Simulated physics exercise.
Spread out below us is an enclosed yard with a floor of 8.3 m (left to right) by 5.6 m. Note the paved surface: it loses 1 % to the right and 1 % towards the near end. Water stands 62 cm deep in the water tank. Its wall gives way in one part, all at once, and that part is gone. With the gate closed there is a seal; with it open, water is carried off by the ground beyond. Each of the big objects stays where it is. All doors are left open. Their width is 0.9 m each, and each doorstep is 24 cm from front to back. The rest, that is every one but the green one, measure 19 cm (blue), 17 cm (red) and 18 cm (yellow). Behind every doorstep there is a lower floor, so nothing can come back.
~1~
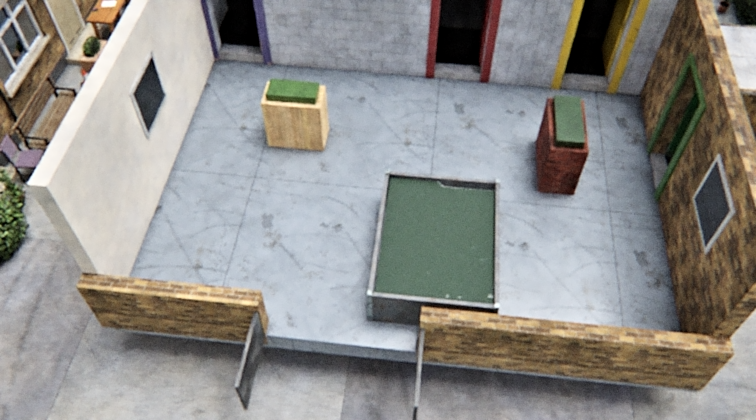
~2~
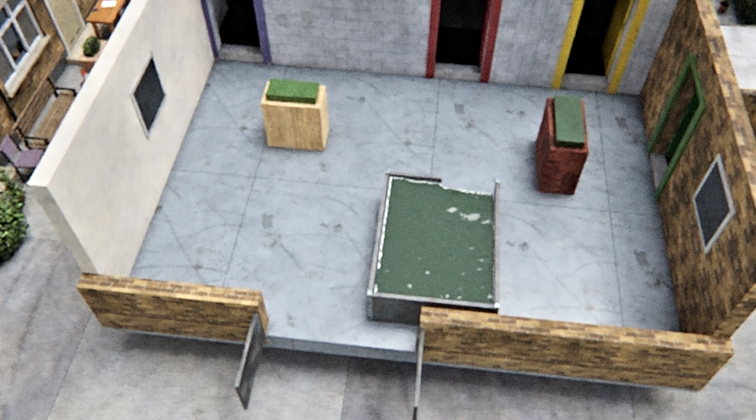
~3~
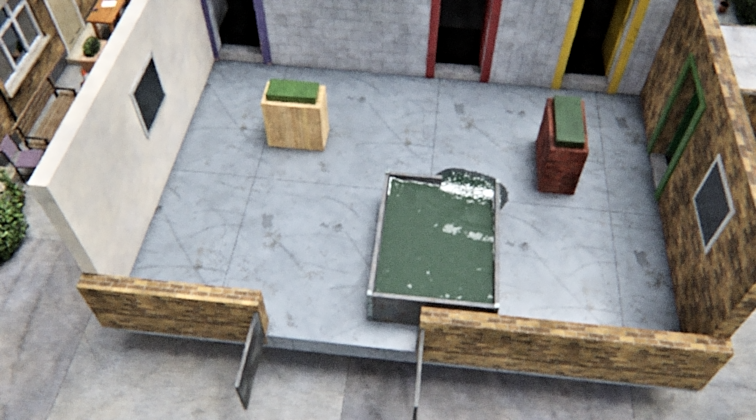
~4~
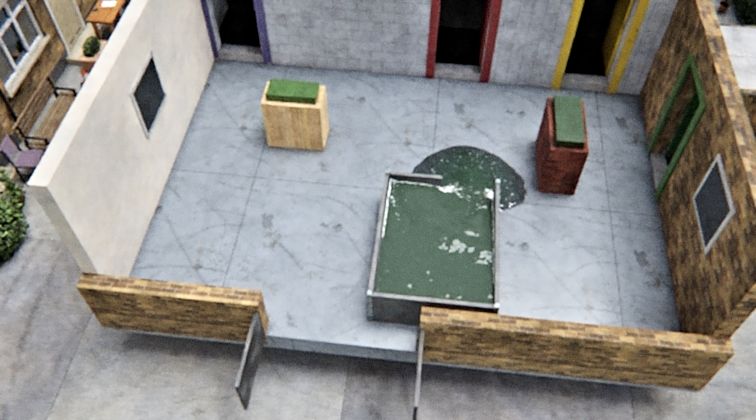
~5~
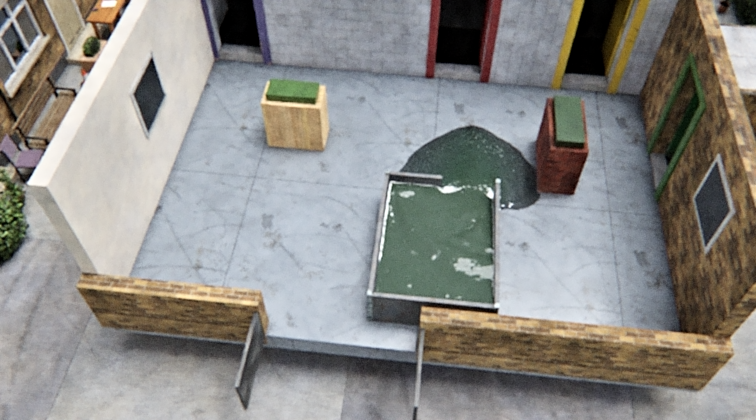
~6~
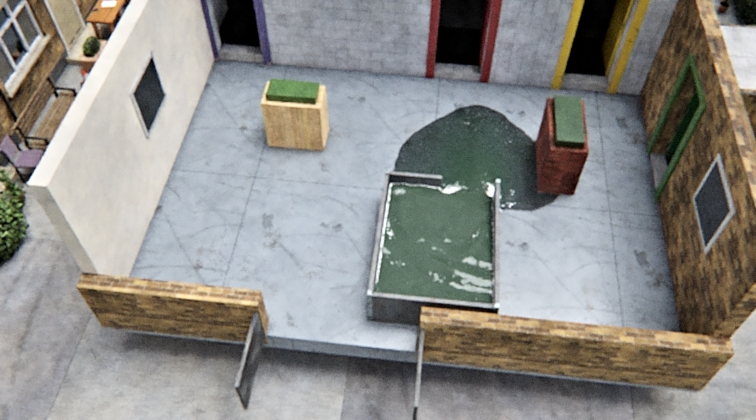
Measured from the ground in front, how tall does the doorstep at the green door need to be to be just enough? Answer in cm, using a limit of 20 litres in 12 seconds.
It needs to be about 5 cm tall.
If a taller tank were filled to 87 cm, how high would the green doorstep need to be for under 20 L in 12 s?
Something near 7.0 cm should do.
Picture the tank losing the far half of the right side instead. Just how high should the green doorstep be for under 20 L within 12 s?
In that case you'd want it roughly 13.5 cm high.
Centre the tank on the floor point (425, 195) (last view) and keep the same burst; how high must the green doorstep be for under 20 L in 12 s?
I'd put it at close to 7.0 cm.
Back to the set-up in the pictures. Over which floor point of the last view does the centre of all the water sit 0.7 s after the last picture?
About (450, 223).
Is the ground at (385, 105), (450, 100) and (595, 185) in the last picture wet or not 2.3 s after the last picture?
First wet through, second wet through, third bone-dry.
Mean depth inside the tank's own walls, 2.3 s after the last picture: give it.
On average, around 33 cm.
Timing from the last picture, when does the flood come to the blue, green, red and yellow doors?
Blue 2.6 seconds, green 2.2 seconds, red 0.3 seconds, yellow 0.9 seconds.
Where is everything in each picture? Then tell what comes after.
Still water, 62 cm deep, in the water tank at (438, 238); the green door at (673, 134) is dry, in the first frame.
The front is at a hidden place, 0.3 m from the gap on the far side; 0.2 m2 of floor is wet, 62 cm left at the back, in the second frame.
The gap is on the far side, the front 0.7 m out at (451, 173); the back of the water tank holds 62 cm, in the third frame.
The front is at (466, 148), 1.3 m from the gap on the far side; 1.7 m2 of floor is wet, 62 cm left at the back, in the fourth frame.
Water pours out on the far side and has run 1.8 m, to (471, 129); about 5 cm deep outside, 62 cm at the back, in the fifth frame.
The front is at (471, 109), 2.4 m from the gap on the far side; 4.3 m2 of floor is wet, 61 cm left at the back; 1.9 m in a straight line remain to the green door at (673, 134), in the sixth frame.
Then, 0.7 s after the last picture water covers 20 % of the floor, deepest (35 cm) near (474, 205); it has not reached the green door.
Then, 2.3 s after the last picture water covers 30 % of the floor, deepest (27 cm) near (516, 84); 2 cm at the green door, 0 litres in over its 8 cm doorstep.
Then, 11.3 s after the last picture water covers 95 % of the floor, deepest (12 cm) near (673, 364); 6 cm at the green door, 1 litre in over its 8 cm doorstep.
At the green door as built, the water peaked near 8 cm, 3.9 s after the last picture.
With a doorstep of 4.5 cm, 25 litres would have come in within the 12 s; with 5.5 cm, 14 litres. So under 20 litres takes about 5 cm.
